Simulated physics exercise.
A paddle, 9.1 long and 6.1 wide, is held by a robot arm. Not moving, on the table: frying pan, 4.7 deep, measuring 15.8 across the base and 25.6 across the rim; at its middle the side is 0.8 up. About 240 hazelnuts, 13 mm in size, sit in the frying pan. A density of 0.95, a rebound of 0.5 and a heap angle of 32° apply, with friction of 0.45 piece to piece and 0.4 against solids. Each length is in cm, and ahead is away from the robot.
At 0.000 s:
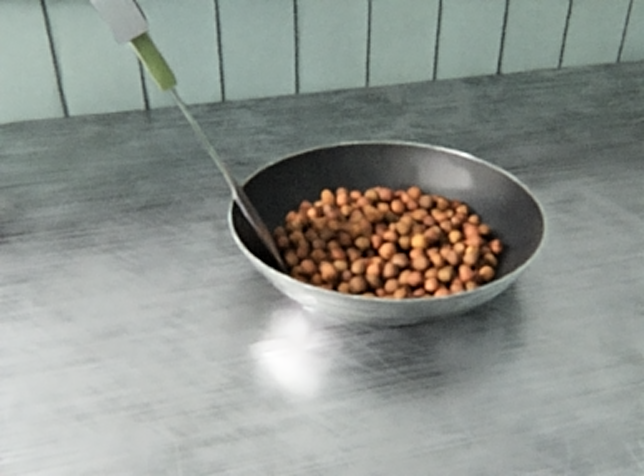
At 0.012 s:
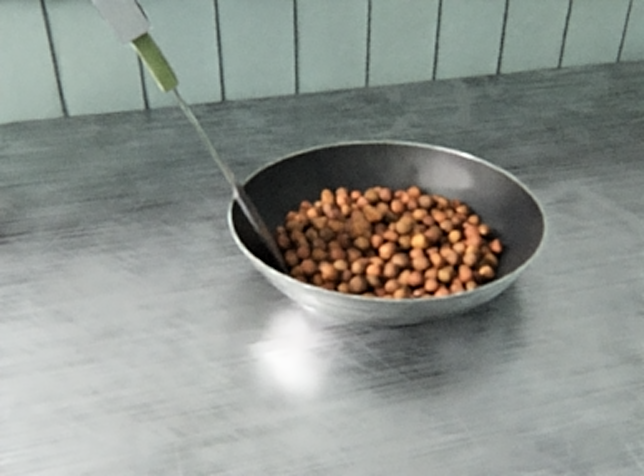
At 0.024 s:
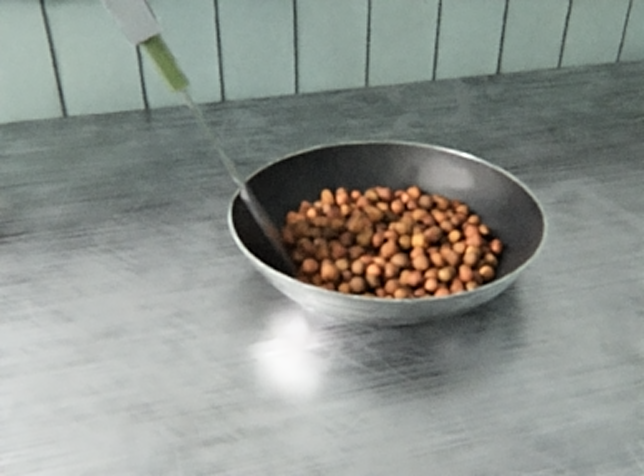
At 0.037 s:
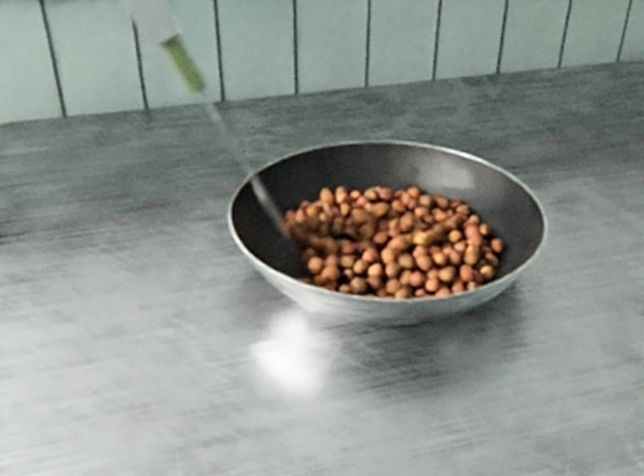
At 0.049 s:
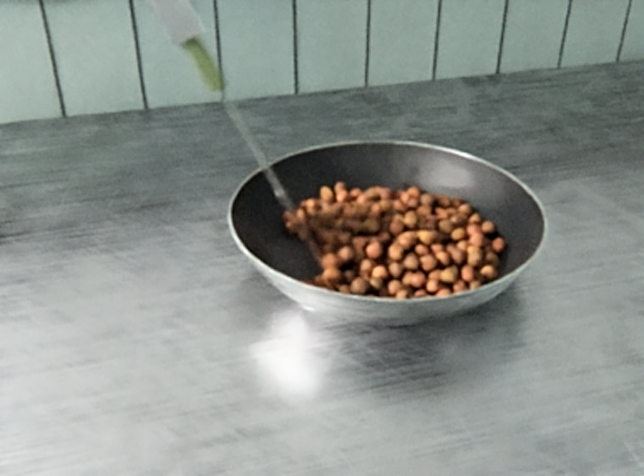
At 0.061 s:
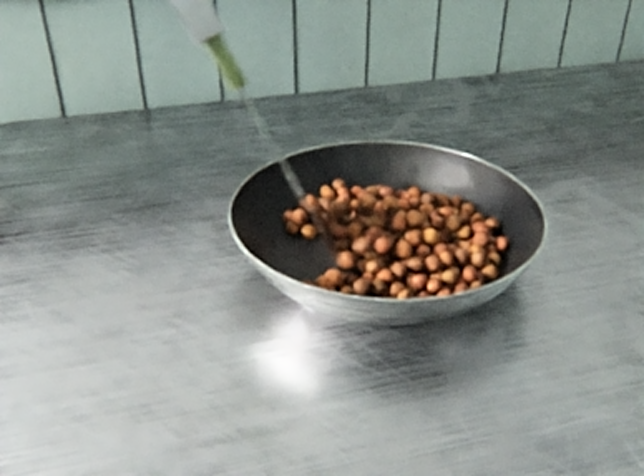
On a grey metallic surface before pale green panelling, a frying pan of brown hazelnuts stays still while a thin tool with a green section, dipped in at the left, moves rightward through them, pushing some and exposing dark pan.
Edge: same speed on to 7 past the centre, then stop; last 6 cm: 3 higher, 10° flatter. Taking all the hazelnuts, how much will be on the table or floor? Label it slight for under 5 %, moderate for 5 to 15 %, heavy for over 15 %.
Label: Moderate.
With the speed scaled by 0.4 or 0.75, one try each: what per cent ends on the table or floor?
Roughly 0 % and roughly 5 %.
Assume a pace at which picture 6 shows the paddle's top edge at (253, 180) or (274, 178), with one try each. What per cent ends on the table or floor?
Roughly 0 and 5 percent.
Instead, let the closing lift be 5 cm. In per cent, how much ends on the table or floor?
Result: Approx. 10 %.
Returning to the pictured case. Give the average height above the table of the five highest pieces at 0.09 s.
5 cm or so.
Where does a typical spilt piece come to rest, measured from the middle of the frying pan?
Roughly 38 cm from the middle.
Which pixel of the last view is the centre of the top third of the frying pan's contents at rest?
(471, 222).
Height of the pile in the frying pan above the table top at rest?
Close to 4.5 centimetres high.
After 0.09 s, sloping 65°, highest piece 5 above the table; 244 in the frying pan.
After 0.12 s, sloping 62°, highest piece 6 above the table; 244 in the frying pan.
After 0.34 s, sloping 55°, highest piece 6 above the table; 225 in the frying pan, 17 on the table or floor, 2 on the blade or in flight.
After 1.39 s, sloping 55°, highest piece 4 above the table; 225 in the frying pan, 19 on the table or floor.
At rest, 225 in the frying pan, 19 on the table or floor. That is 8 % on the table or floor.
